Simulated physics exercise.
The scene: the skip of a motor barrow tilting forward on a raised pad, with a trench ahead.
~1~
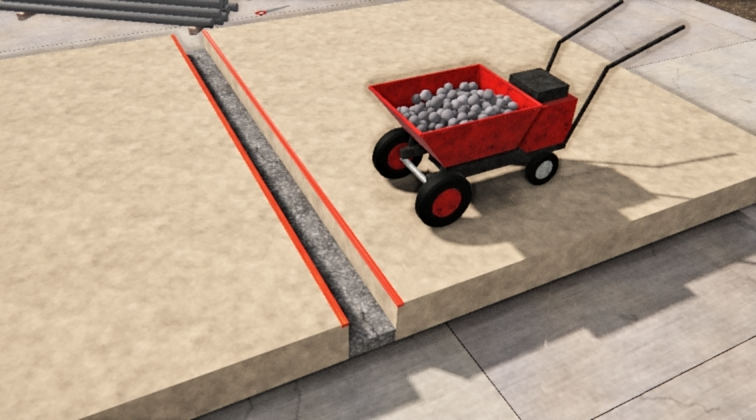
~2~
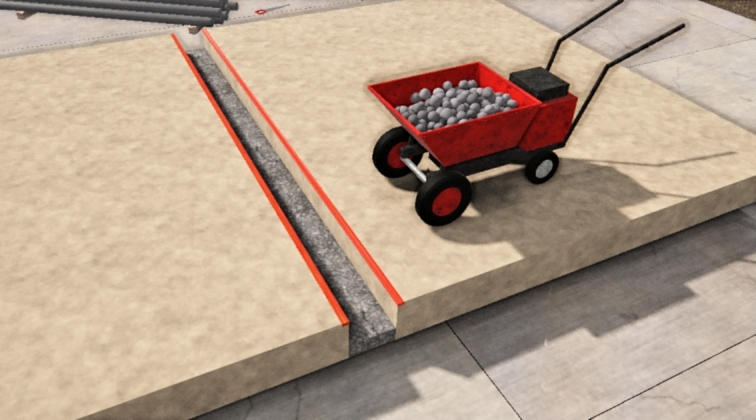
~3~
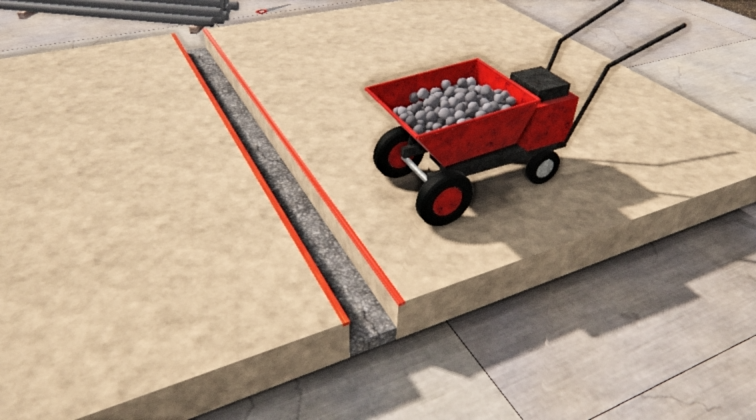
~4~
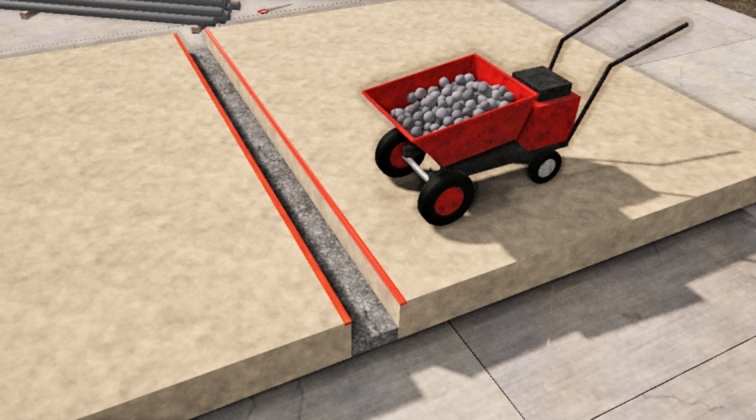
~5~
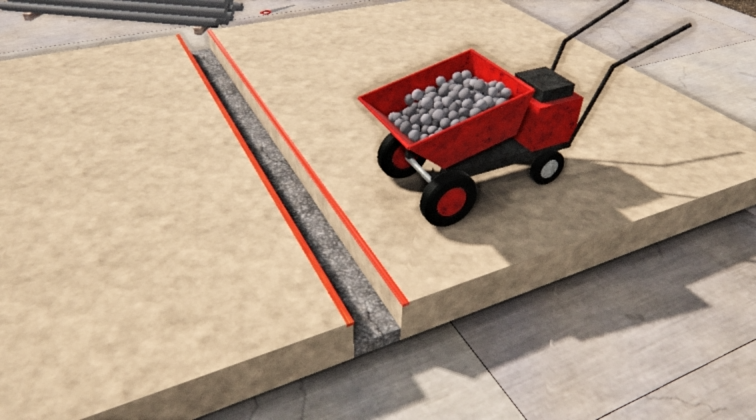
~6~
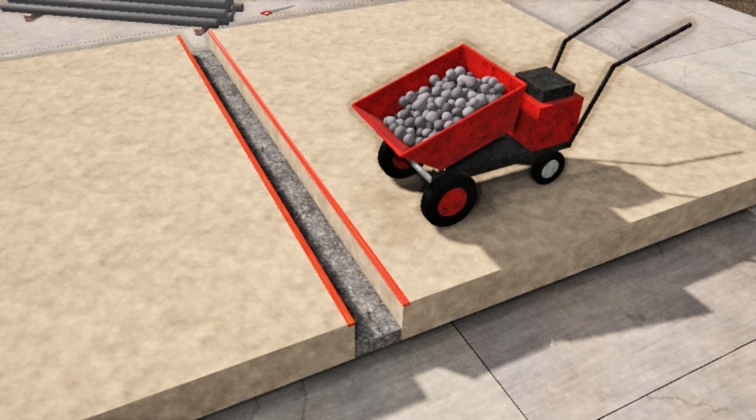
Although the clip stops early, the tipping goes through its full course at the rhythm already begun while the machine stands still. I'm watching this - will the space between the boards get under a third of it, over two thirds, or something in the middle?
Fraction in: Above two thirds.
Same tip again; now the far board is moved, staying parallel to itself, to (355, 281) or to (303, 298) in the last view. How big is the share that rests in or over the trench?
Roughly 40 per cent, then roughly 90 per cent.
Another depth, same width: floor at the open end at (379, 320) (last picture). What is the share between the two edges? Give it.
I'd put it at about 50 in a hundred.
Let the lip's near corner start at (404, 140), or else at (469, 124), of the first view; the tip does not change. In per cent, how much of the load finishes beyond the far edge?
10 % and 0 %.
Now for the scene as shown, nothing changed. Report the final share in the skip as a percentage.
About 15 %.
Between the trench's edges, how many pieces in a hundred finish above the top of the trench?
About 15 per cent.
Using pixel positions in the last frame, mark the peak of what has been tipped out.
Summit in the final view: Around (324, 220).
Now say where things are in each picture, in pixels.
Lip of the skip at (422, 135), level; top of the load at (465, 110), round cobbles; first edge of the trench at (378, 272); far edge at (325, 289), the trench under half as wide as the skip, and about half as deep as wide, in the first picture.
Lip of the skip at (420, 135), level; top of the load at (465, 108), in the second picture.
Lip of the skip at (418, 137), tipped barely; top of the load at (472, 97), in the third picture.
Lip of the skip at (414, 141), tipped a little; top of the load at (472, 106), in the fourth picture.
Lip of the skip at (409, 148), tipped a little; top of the load at (471, 95), in the fifth picture.
Lip of the skip at (402, 156), tipped clearly; top of the load at (479, 97); first edge of the trench at (384, 271); far edge at (331, 289), in the sixth picture.
Soon, skip tipped steeply; all in the skip.
A while on, skip tipped right over; most in the skip; about a quarter in or heaped over the trench; a stray few falling.
Towards the end, skip tipped right over; about a quarter in the skip; a stray few short of the trench; most in or heaped over the trench; a stray few beyond it.
Finally, skip tipped right over; about a quarter in the skip; a stray few short of the trench; most in or heaped over the trench; a stray few beyond it.
